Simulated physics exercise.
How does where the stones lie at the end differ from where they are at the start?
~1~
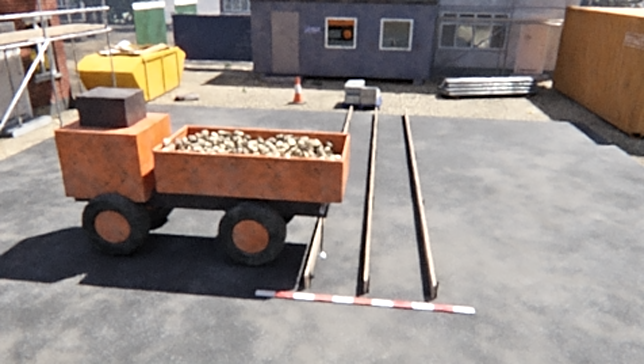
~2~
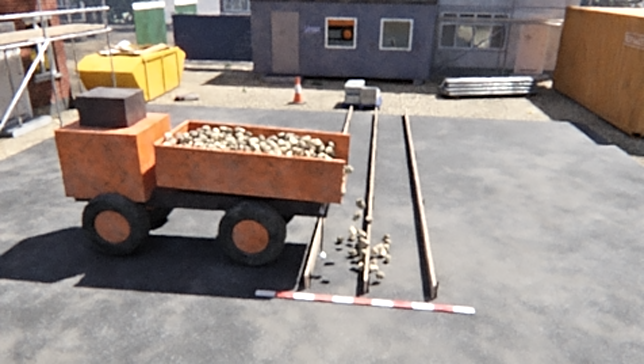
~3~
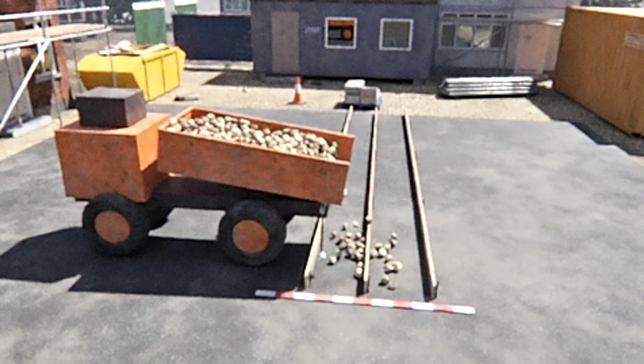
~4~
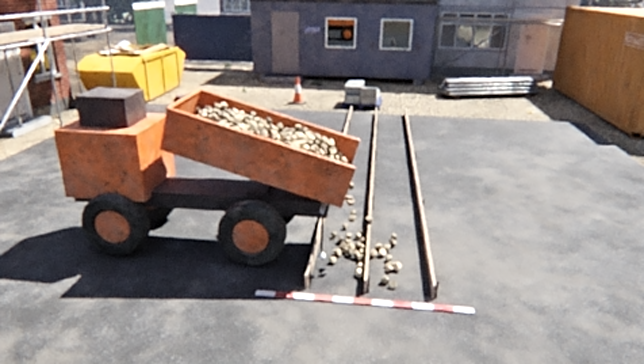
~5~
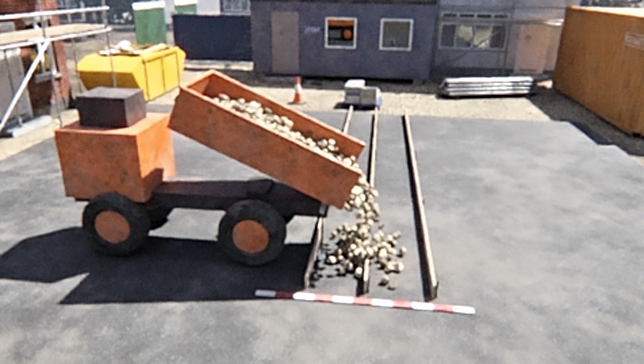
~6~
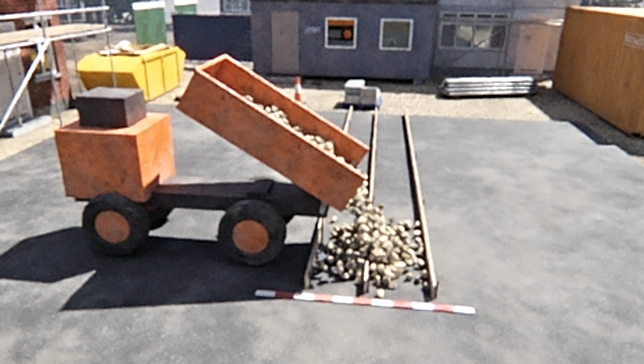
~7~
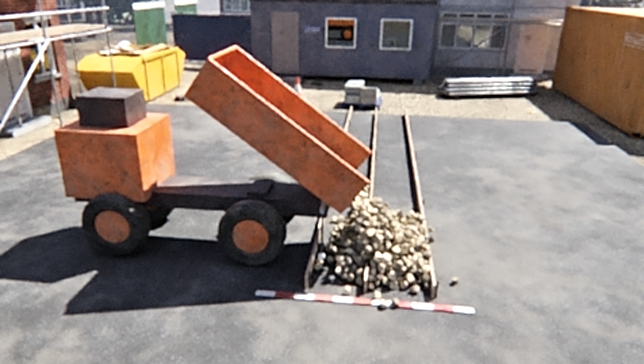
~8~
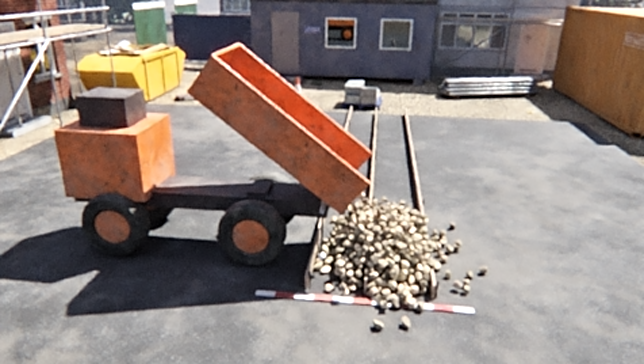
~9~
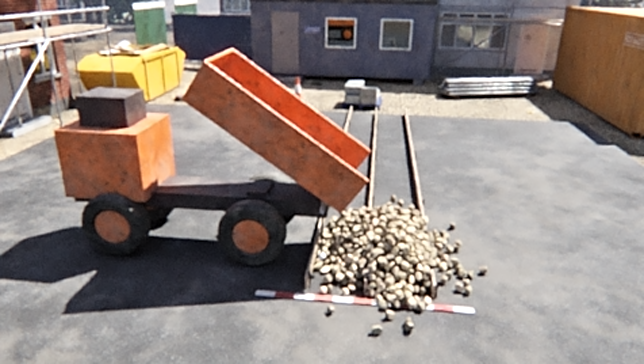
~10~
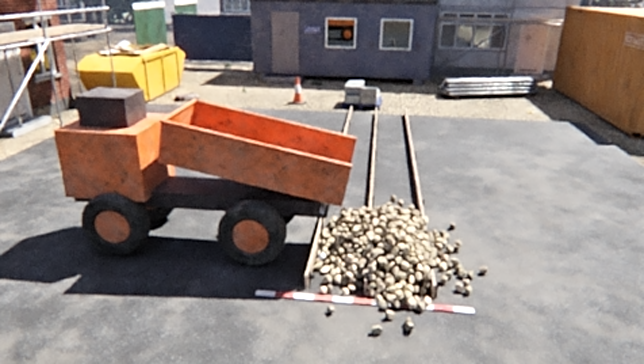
At the start the stones are loaded in the orange bed of the vehicle. By the end they lie in a heap on the ground to the right of it, spread across the boards and lower in the view.
